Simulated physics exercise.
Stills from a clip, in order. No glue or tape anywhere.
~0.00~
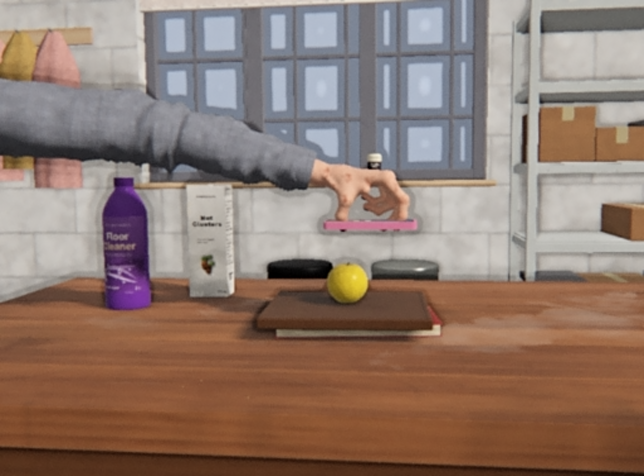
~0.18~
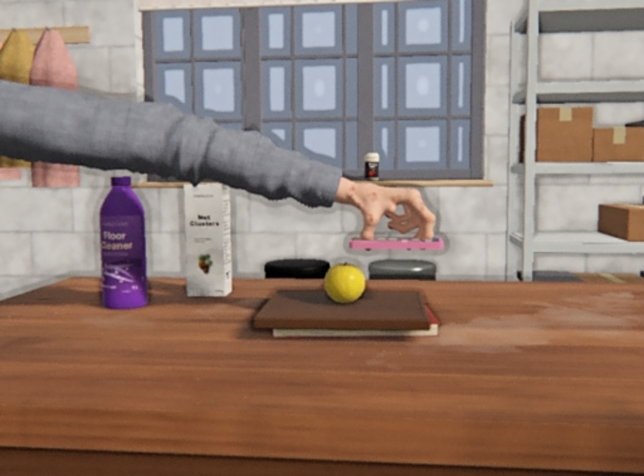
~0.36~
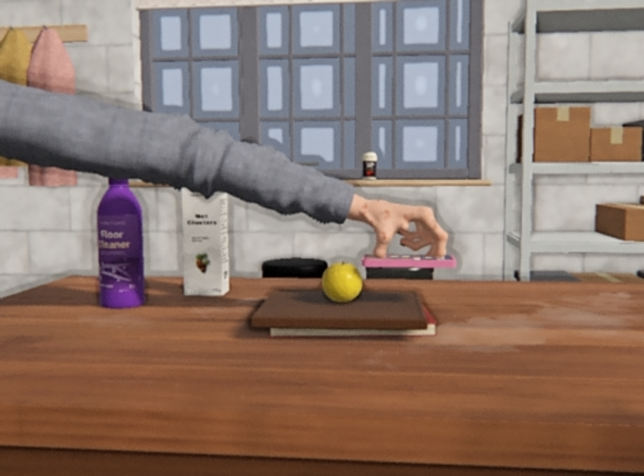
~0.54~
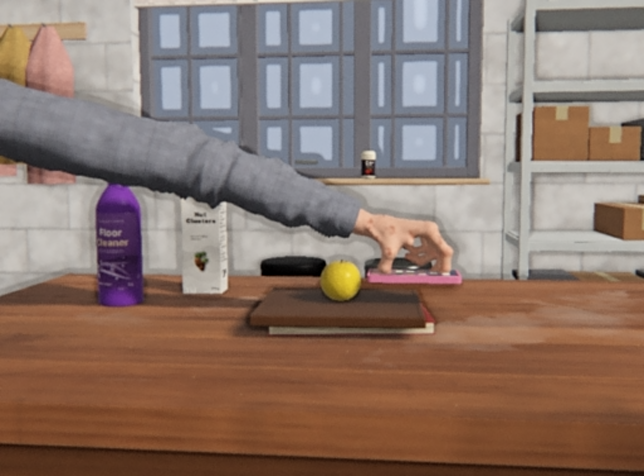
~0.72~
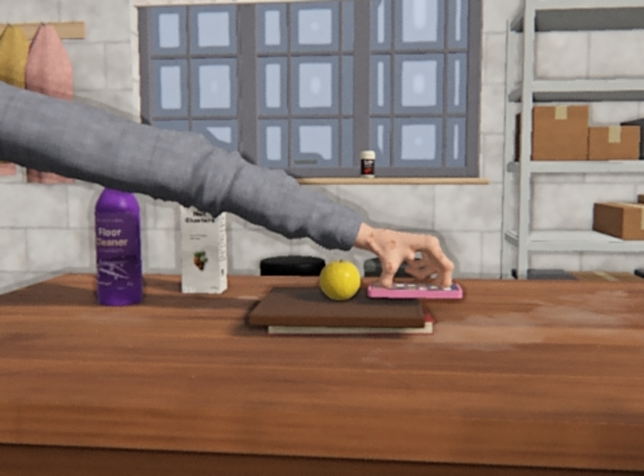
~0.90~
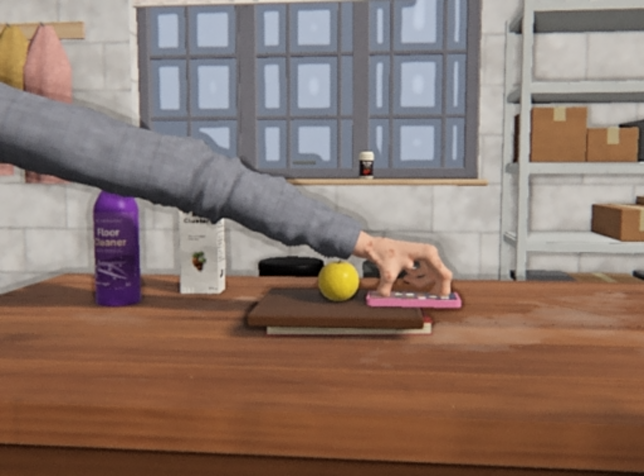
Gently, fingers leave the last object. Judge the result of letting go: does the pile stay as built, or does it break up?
The build stays upright.
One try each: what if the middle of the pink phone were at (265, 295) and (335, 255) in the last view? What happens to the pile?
So, in case one it stays steady, and in case two it falls over.
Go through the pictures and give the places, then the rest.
The first frame shows on its way; pink phone (371, 224); yellow apple (347, 283).
The second frame shows on its way; pink phone (396, 243); white carton (208, 240).
The third frame shows on its way; pink phone (408, 261); purple bottle (121, 240).
The fourth frame shows on its way; pink phone (413, 276).
The fifth frame shows on its way; pink phone (414, 290); brown tray (340, 306).
The sixth frame shows in place under the hand; pink phone (413, 299); yellow apple (338, 281).
Around 1.40 s, nothing moves.
Around 2.20 s, pink phone resting near (413, 299).
Finally (4.0 s), all 6 still in place. Final places as the last picture's camera would see them, pink phone near (413, 299). The pile holds.
